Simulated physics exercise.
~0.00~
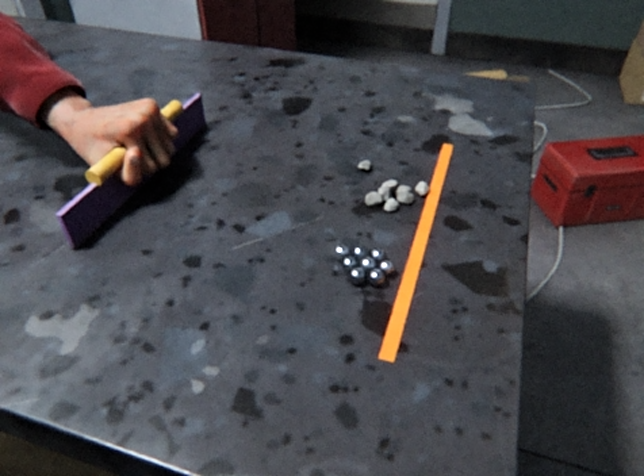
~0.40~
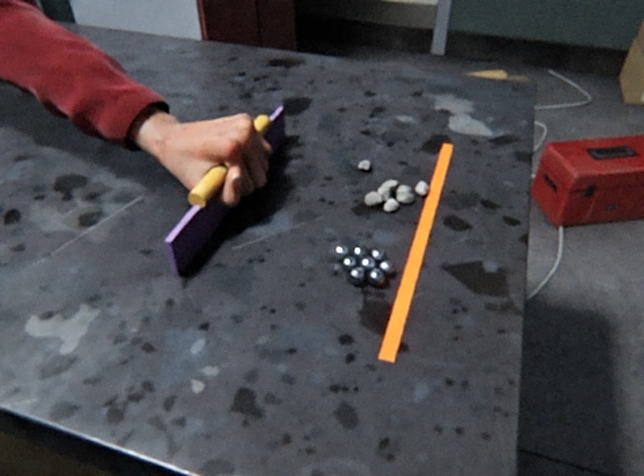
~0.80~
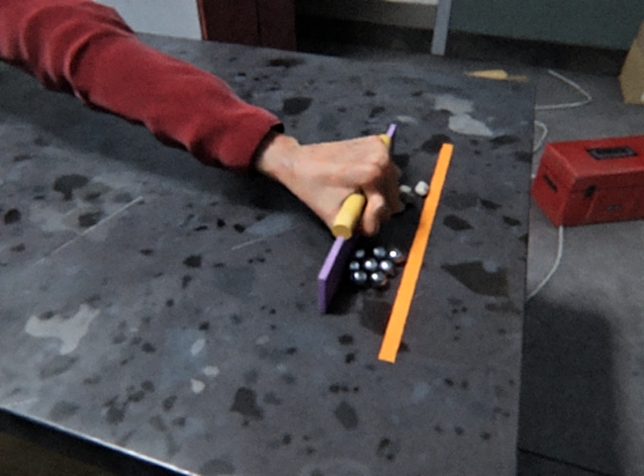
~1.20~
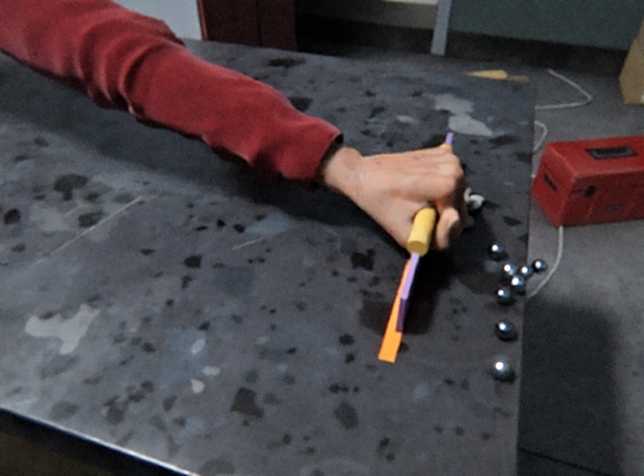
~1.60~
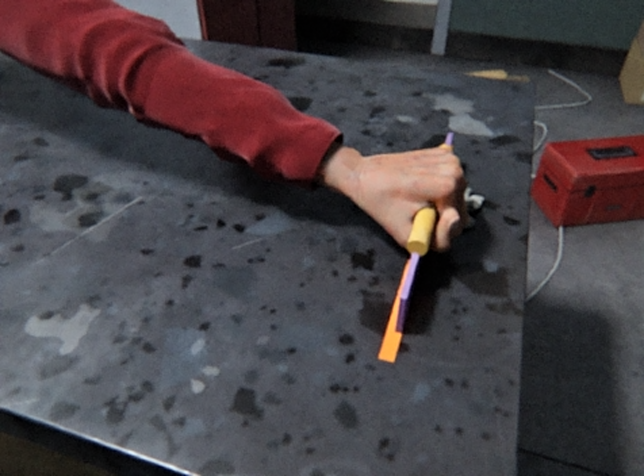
The footage shows a hand pushing a purple scraper rightward across a dark speckled tabletop into shiny metal balls and small pale stones, stopping at an orange strip. The balls roll on and disappear over the table's right edge, while the stones remain on top beside the scraper.
